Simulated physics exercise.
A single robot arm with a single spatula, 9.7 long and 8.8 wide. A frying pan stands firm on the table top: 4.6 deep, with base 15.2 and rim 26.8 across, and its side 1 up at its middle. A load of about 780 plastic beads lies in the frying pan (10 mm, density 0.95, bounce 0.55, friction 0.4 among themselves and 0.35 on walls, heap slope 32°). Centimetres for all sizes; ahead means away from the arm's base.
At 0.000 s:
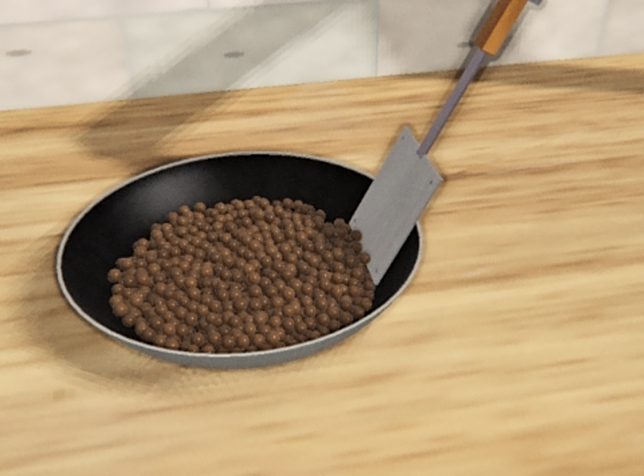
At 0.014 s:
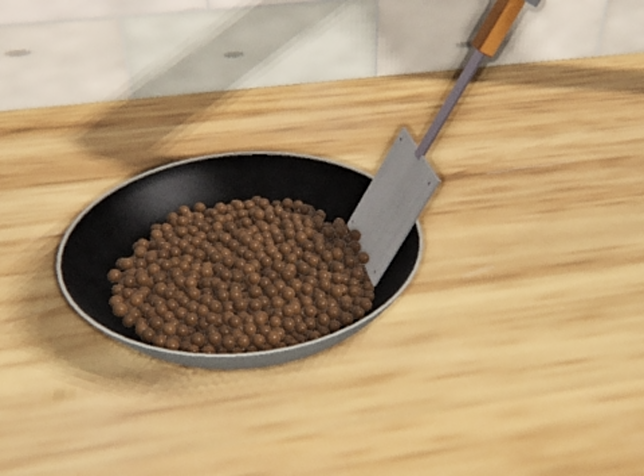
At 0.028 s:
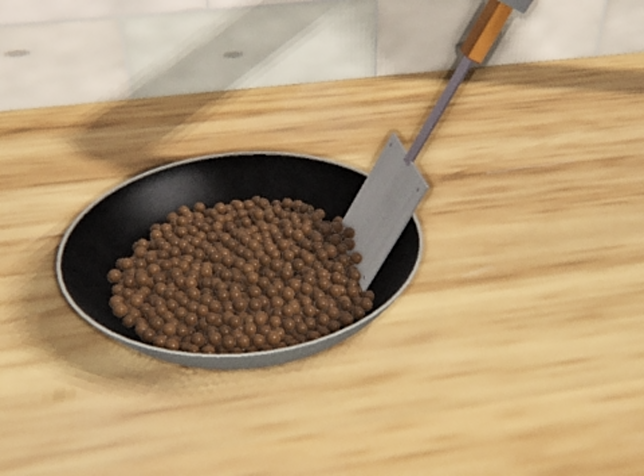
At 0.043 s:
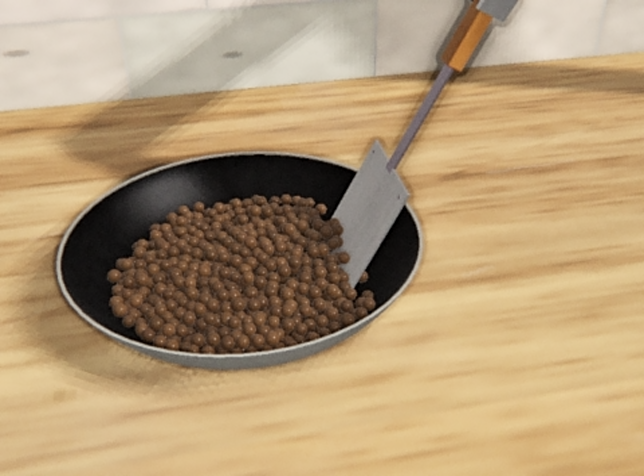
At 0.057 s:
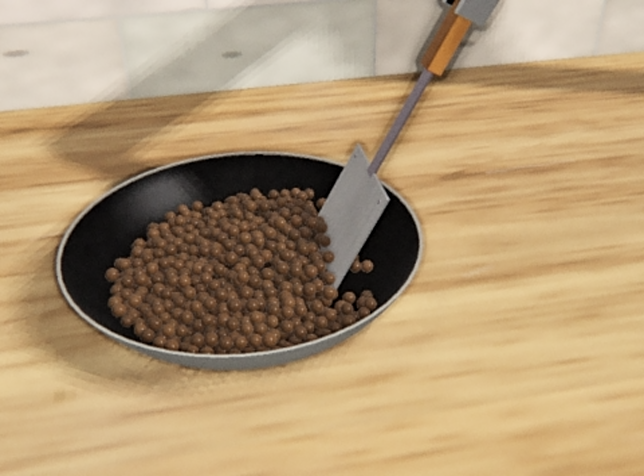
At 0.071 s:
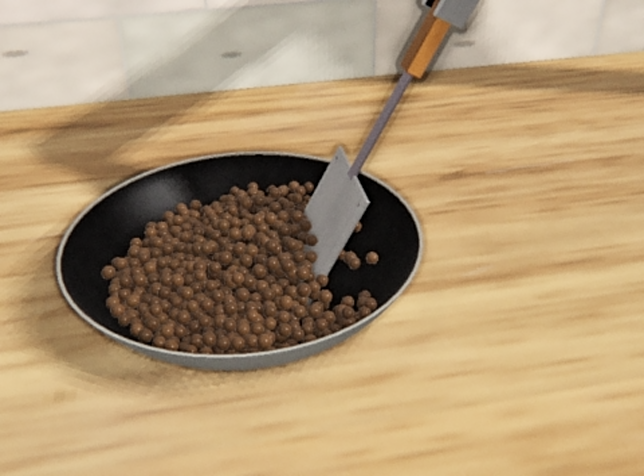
Spatula with an orange-brown handle pushing leftward through brown beads in a black frying pan, leaving a few beads behind it.
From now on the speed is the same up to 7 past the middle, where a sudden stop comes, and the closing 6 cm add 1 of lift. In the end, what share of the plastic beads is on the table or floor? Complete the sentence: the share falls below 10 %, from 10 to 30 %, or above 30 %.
The share falls from 10 to 30 %.
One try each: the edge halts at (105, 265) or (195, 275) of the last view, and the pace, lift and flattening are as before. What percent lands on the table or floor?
First try roughly 40 percent, second roughly 5 percent.
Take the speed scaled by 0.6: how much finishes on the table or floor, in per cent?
Roughly 5 per cent.
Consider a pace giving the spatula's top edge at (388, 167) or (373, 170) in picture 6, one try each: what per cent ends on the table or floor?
Some 0 and 10 per cent.
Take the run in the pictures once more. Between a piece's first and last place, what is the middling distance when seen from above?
Roughly 5 centimetres.
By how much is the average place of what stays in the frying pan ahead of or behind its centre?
I'd put it at roughly 4.5 cm toward the front.
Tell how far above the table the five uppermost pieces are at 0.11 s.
Roughly 6 cm above the table.
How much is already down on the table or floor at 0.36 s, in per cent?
15 per cent.
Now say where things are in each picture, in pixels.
In the first frame, spatula top edge at (423, 151), sloping 62°; upper third of the load around (248, 257), from x 115 to 370, top at y 200; 779 in the frying pan.
In the second frame, spatula top edge at (421, 152), sloping 62°; upper third of the load around (248, 257), from x 115 to 370, top at y 200.
In the third frame, spatula top edge at (410, 158), sloping 62°; upper third of the load around (250, 257), from x 115 to 370, top at y 200.
In the fourth frame, spatula top edge at (392, 166), sloping 62°; upper third of the load around (253, 256), from x 115 to 370, top at y 200.
In the fifth frame, spatula top edge at (373, 170), sloping 62°; upper third of the load around (253, 251), from x 110 to 370, top at y 195.
In the sixth frame, spatula top edge at (354, 172), sloping 62°; upper third of the load around (251, 249), from x 110 to 370, top at y 185; 779 in the frying pan.
By 0.11 s, sloping 62°, highest piece 7 above the table; 779 in the frying pan.
By 0.14 s, sloping 62°, highest piece 7 above the table; 779 in the frying pan.
By 0.36 s, sloping 62°, highest piece 9 above the table; 655 in the frying pan, 107 on the table or floor, 17 on the blade or in flight.
By 1.41 s, sloping 62°, highest piece 5 above the table; 653 in the frying pan, 126 on the table or floor.
Final count, 653 in the frying pan, 126 on the table or floor. That is 16 % on the table or floor.
